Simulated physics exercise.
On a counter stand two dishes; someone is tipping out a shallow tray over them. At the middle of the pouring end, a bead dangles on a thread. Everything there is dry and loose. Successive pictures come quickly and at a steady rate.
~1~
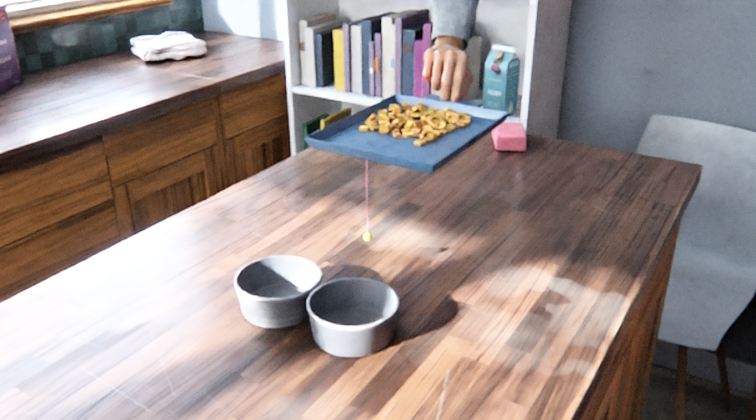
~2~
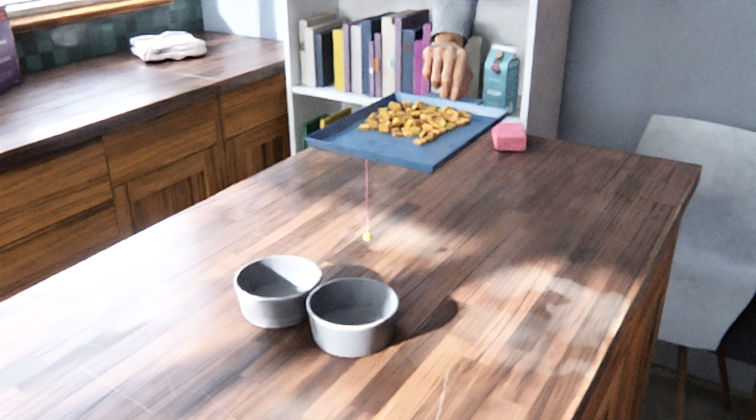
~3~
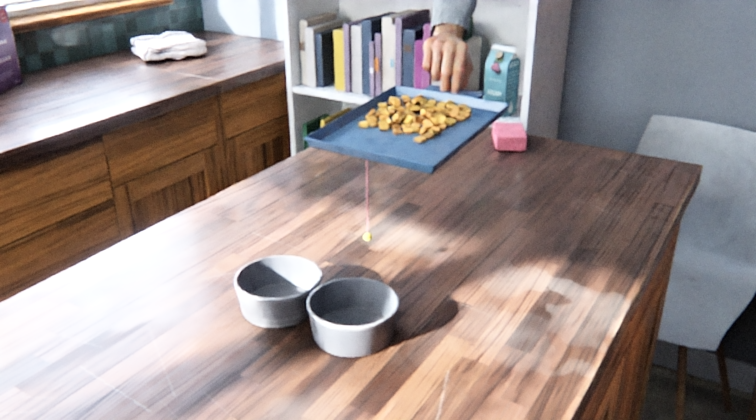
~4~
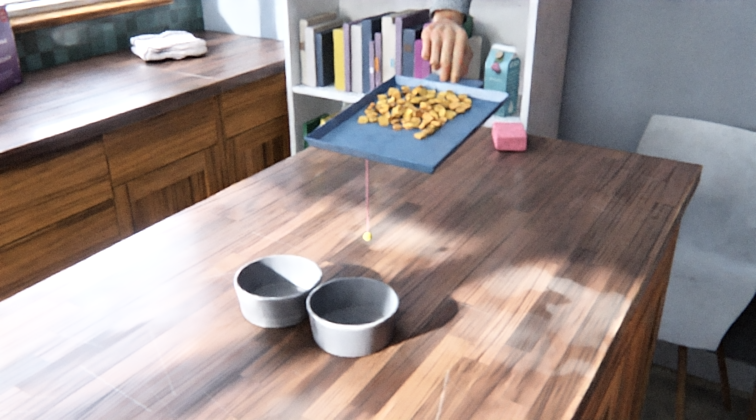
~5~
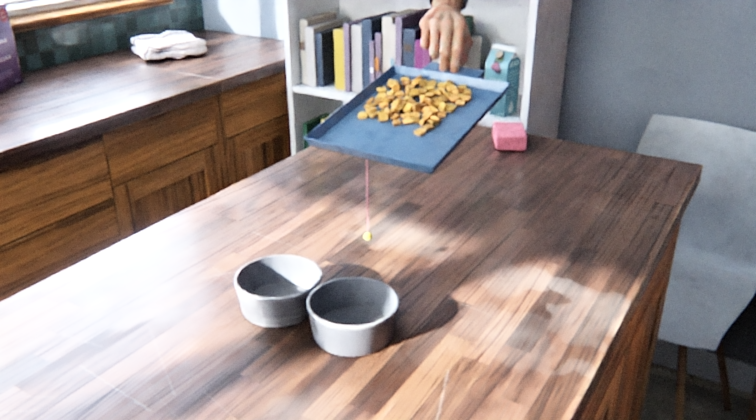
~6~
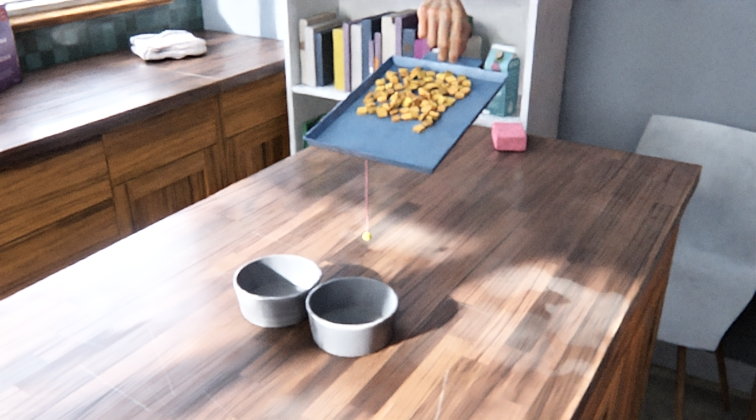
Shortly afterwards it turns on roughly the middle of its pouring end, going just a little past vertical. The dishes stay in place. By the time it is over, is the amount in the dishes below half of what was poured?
Yes.
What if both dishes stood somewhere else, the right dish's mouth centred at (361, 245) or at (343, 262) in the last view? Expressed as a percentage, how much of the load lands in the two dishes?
Roughly 30% on the first try and 60% on the second.
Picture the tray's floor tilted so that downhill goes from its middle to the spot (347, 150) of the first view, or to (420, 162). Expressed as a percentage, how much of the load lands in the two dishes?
The first try would leave around 0 per cent there, the second around 0 per cent.
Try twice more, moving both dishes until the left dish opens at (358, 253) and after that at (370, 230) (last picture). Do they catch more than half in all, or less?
The bulk of it and then Short of half.
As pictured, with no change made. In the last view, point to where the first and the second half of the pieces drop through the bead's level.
(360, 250) for the early half, (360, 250) for the late half.
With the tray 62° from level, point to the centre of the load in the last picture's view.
In the last view the centre sits at roughly (374, 157).
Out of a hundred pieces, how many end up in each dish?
I'd say the left dish holds some 0 % and the right dish some 0 %.
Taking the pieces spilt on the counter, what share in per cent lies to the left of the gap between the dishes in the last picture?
10 in a hundred, roughly.
Soon, tray tipped steeply; about two thirds on the tray; a stray few outside both; about a quarter in the air.
A while on, tray tipped past a quarter turn; a small part on the tray; a stray few in the right dish; a stray few in the left dish; about half outside both; about a third in the air.
Towards the end, tray tipped past a quarter turn; a stray few in the right dish; a small part in the left dish; nearly all outside both.
Finally, tray tipped past a quarter turn; a stray few in the right dish; a small part in the left dish; nearly all outside both.
